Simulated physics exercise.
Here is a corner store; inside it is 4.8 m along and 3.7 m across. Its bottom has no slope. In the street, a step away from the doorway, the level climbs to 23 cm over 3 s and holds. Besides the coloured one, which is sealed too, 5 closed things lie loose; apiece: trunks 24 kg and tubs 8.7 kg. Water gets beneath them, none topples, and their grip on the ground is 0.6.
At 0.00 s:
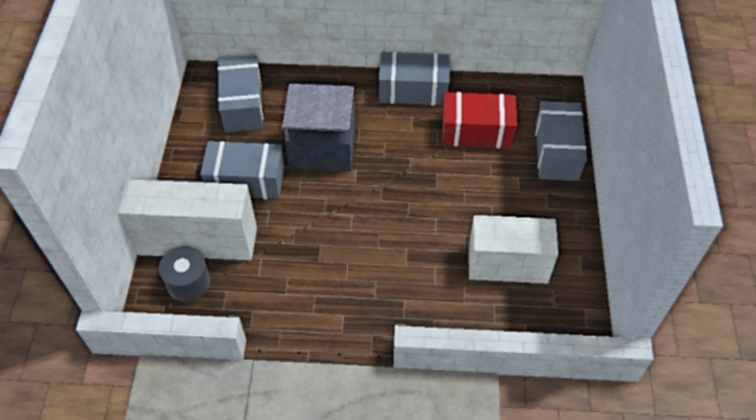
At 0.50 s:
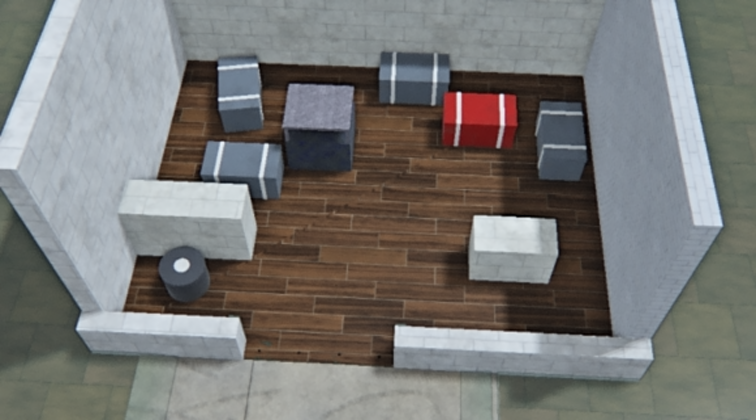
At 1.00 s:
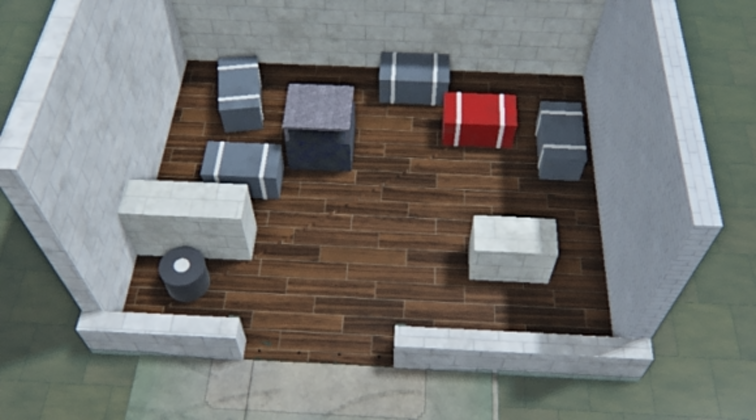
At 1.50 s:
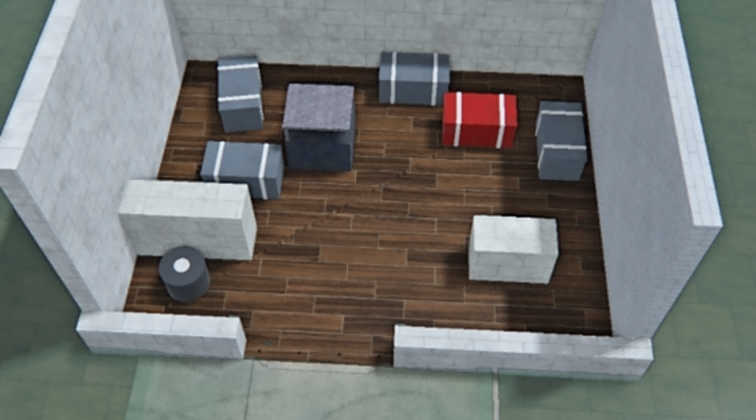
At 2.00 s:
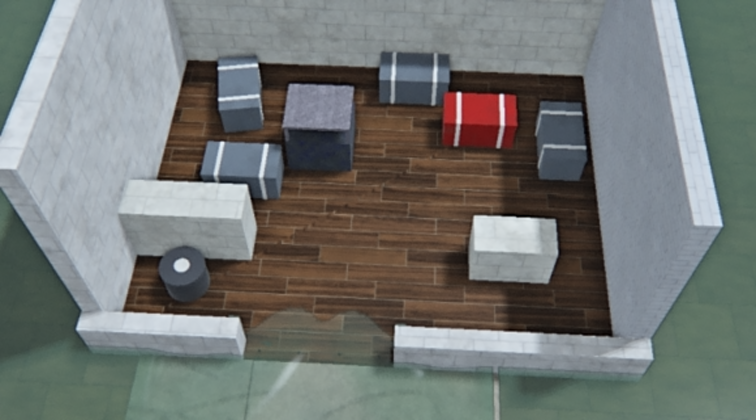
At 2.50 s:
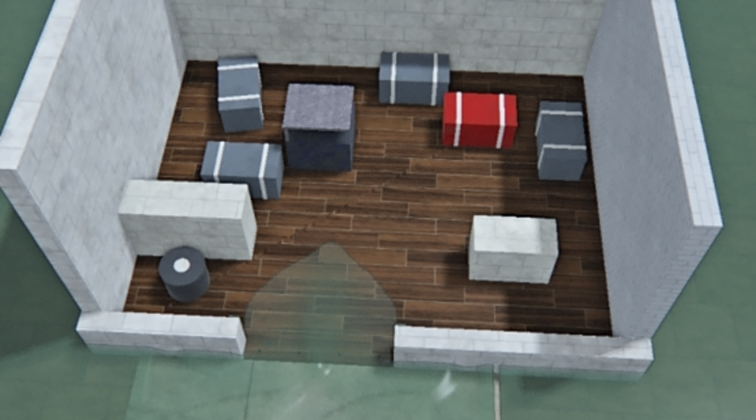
Water spreads over the brown paving around a walled, roofless store, turning the ground outside murky and then green. It then slips through the gap in the front wall and fans a short way across the dark wooden floor, while the red trunk, grey trunks and pale blocks inside stay still.
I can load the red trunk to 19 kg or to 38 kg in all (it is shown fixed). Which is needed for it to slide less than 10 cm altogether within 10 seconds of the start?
Verdict: Neither load is enough.
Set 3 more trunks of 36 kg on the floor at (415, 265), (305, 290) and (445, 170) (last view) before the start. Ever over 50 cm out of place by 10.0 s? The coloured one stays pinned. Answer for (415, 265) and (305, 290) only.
In that order: More, past it.
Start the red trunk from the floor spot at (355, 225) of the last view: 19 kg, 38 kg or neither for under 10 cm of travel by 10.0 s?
Neither holds.
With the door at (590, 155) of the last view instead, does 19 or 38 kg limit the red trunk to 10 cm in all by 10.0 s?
In that case neither load is enough.
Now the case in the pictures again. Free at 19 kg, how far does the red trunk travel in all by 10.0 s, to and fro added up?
About 250 cm.
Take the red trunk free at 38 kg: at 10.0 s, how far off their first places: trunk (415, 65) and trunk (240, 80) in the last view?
In that order: 50 cm, 30 cm.
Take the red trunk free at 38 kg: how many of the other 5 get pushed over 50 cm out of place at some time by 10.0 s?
That makes 3.
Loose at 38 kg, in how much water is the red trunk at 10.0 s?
About 16 cm.
After 3.5 s the red trunk would be 0 cm from its start with 19 kg and 0 cm from its start with 38 kg; 0 cm of water round it then.
After 4.5 s the red trunk would be 1 cm from its start with 19 kg and 0 cm from its start with 38 kg; 5 cm of water round it then.
After 7.0 s the red trunk would be 107 cm from its start with 19 kg and 61 cm from its start with 38 kg; 8 cm of water round it then.
After 10.0 s the red trunk would be 98 cm from its start with 19 kg and 96 cm from its start with 38 kg; 16 cm of water round it then.
